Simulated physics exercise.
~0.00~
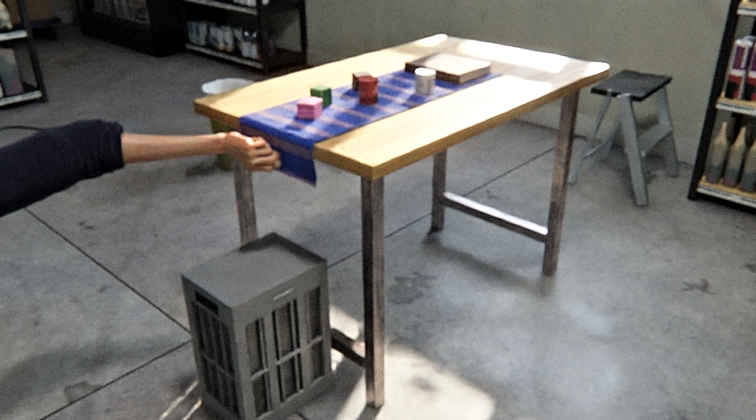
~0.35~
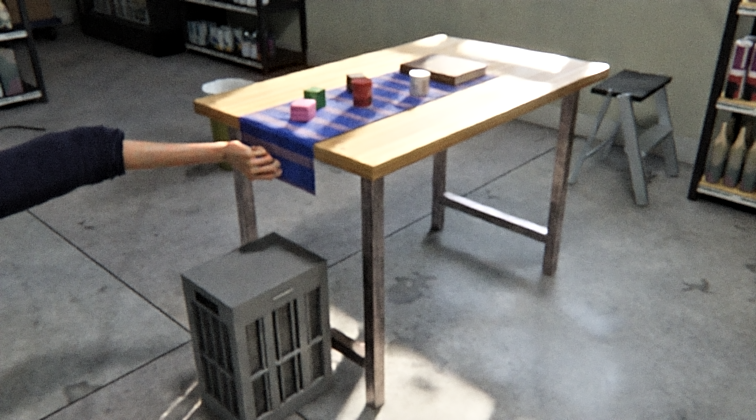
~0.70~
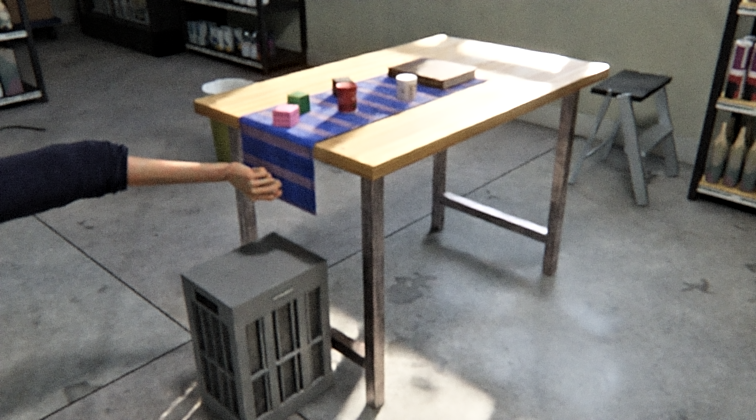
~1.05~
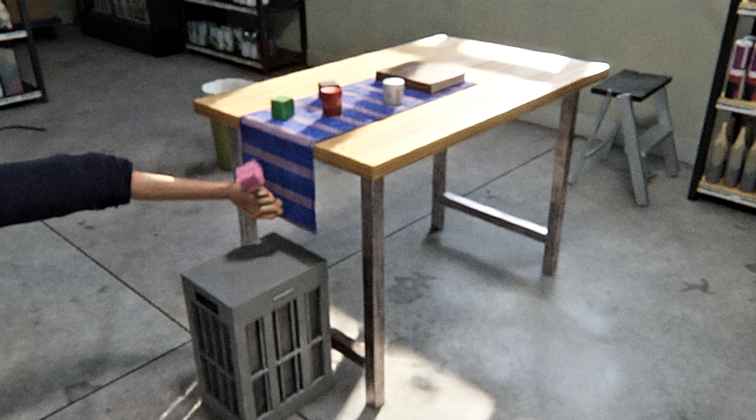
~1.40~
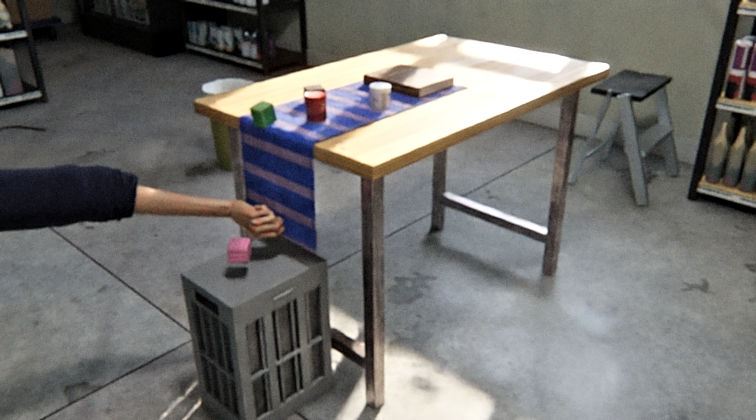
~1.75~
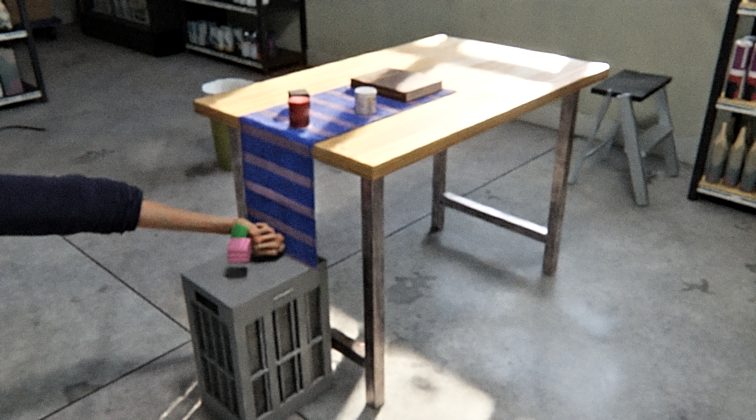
A blue striped cloth slid over the end of a wooden table as a hand drew its hem down toward a grey crate, carrying the small items along, and first the pink cube, then the green one, dropped onto the crate while the rest stayed up.
